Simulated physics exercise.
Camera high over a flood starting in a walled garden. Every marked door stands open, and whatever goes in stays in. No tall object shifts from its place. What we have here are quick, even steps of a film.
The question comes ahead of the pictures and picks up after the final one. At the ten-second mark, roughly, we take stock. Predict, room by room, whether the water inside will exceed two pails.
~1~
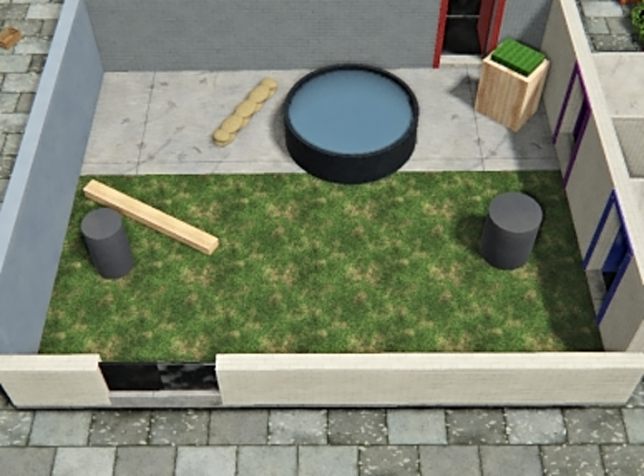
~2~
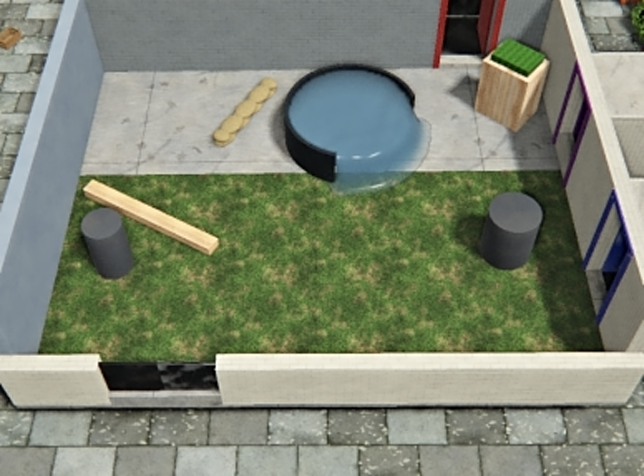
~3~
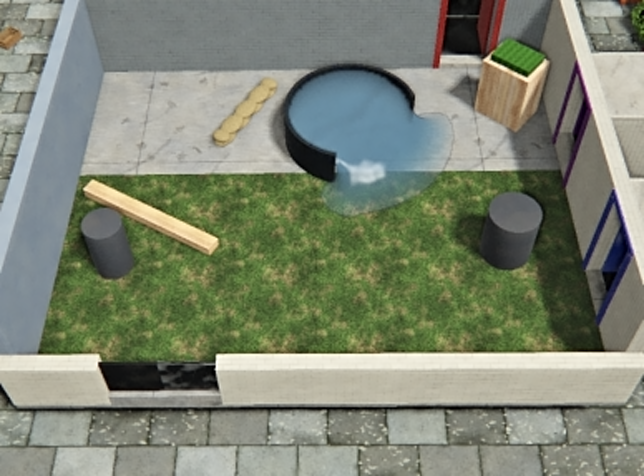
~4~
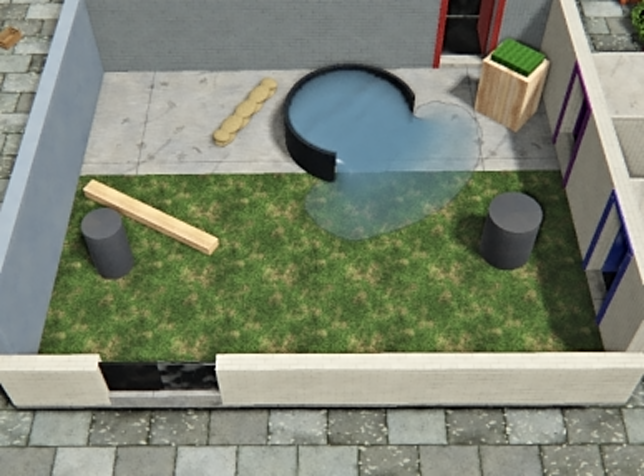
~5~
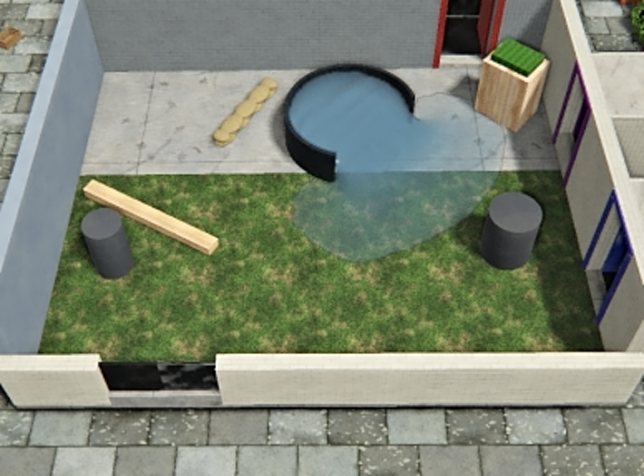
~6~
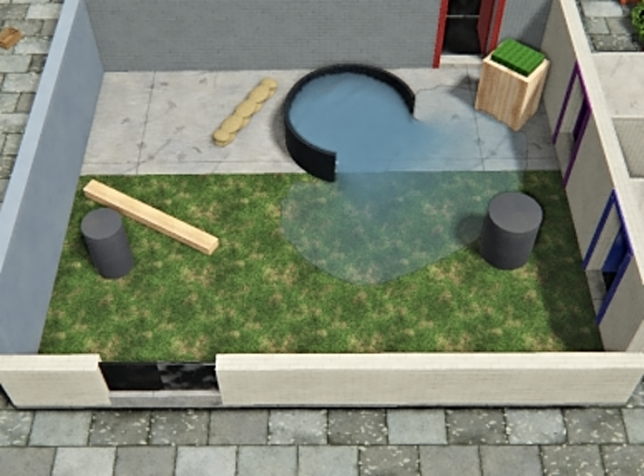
Blue door: Exceeds two pails. Red door: Does not exceed two pails. Purple door: Does not exceed two pails.
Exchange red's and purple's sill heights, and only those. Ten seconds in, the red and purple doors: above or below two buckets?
The red door falls short of it, and the purple door overshoots the limit.
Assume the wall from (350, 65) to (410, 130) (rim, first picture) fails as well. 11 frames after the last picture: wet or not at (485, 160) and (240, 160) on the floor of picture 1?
The first spot is swamped, the second spared.
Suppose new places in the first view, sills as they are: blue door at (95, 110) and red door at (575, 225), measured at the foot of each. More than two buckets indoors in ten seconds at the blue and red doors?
I'd say the blue door remains short of it and the red door beats the mark.
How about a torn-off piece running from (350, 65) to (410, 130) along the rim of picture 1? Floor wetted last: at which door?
Coming last is the blue one.
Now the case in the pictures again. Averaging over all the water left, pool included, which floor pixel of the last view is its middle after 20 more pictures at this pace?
I reckon somewhere around (445, 217).
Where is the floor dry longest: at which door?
Observed: The blue door.
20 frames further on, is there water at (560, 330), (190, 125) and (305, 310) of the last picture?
First spot soaked, second not wet, third soaked.
A moment on, water covers 30 % of the floor; the blue door not reached, the red door wet at the sill, nothing in, the purple door wet at the sill, nothing in.
Next, water covers 35 % of the floor; the blue door not reached, the red door wet at the sill, nothing in, the purple door wet at the sill, nothing in.
Then, water covers 50 % of the floor; the blue door under two buckets in, the red door wet at the sill, nothing in, the purple door wet at the sill, nothing in.
Later, water covers 60 % of the floor; the blue door over two buckets in, the red door wet at the sill, nothing in, the purple door wet at the sill, nothing in.
In the end, water covers 85 % of the floor; the blue door over two buckets in, the red door wet at the sill, nothing in, the purple door wet at the sill, nothing in.
